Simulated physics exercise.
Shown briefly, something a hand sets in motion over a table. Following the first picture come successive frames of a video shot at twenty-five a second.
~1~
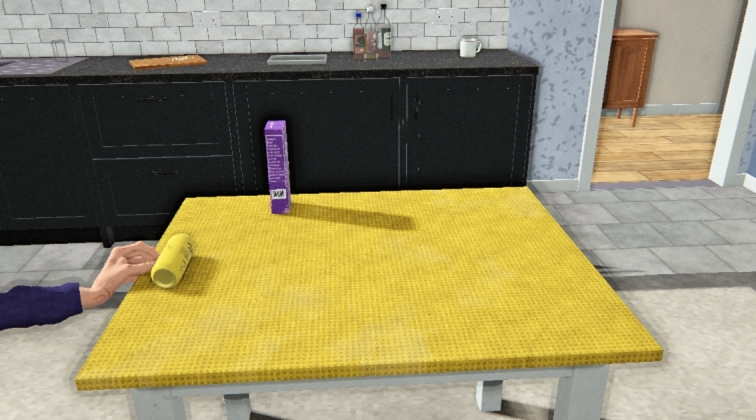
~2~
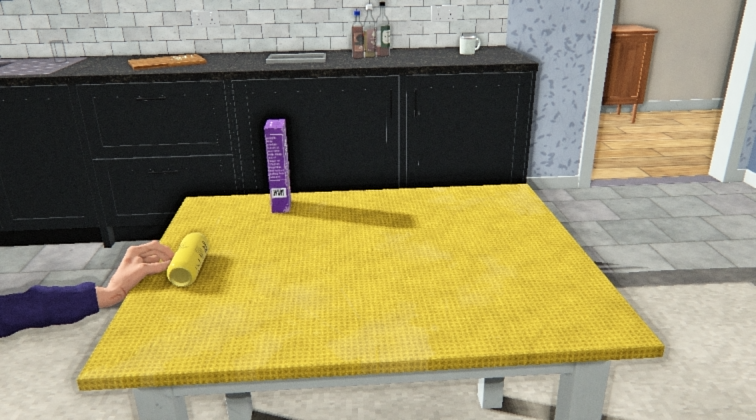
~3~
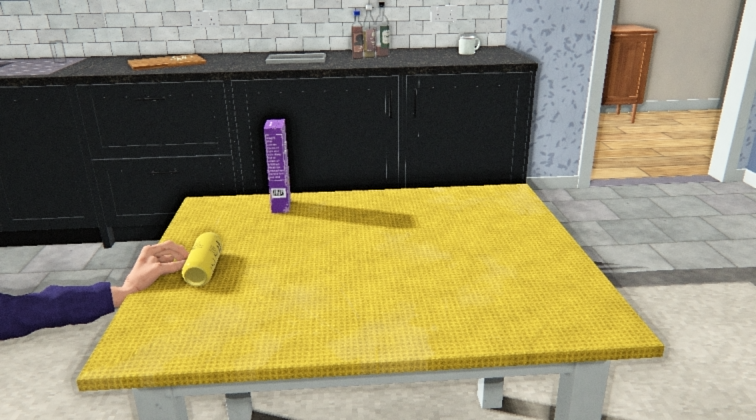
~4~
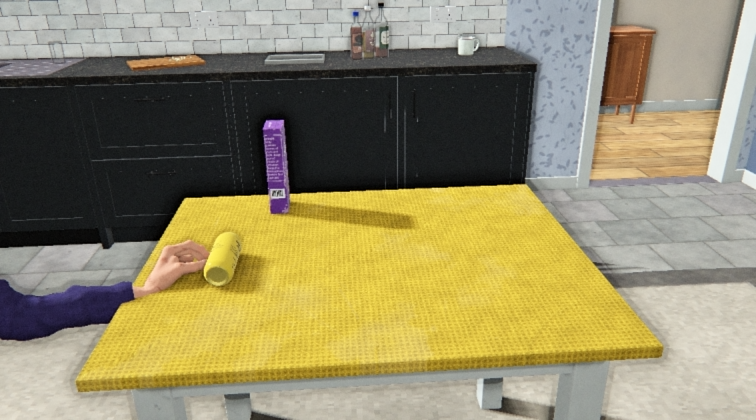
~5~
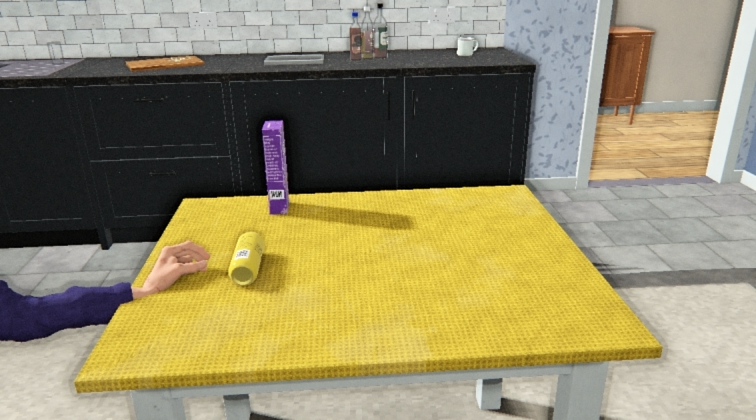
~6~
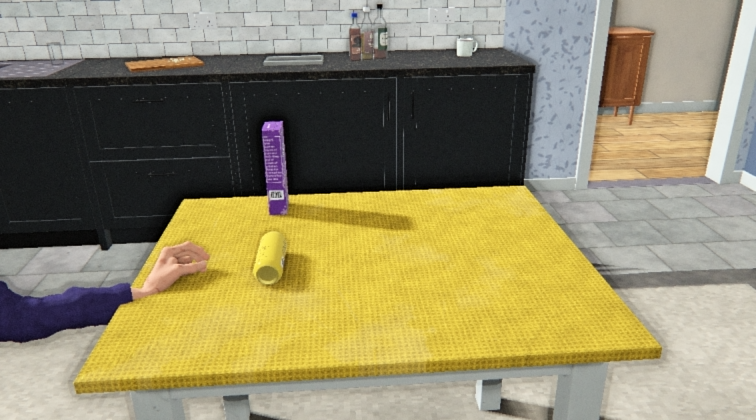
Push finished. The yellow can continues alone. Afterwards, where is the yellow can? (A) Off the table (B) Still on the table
The answer is A.
Then, 0.40 s past the last view, yellow can displaced well along near (494, 246).
Then, 0.80 s past the last view, yellow can now off the table.
Finally, off the table, yellow can.
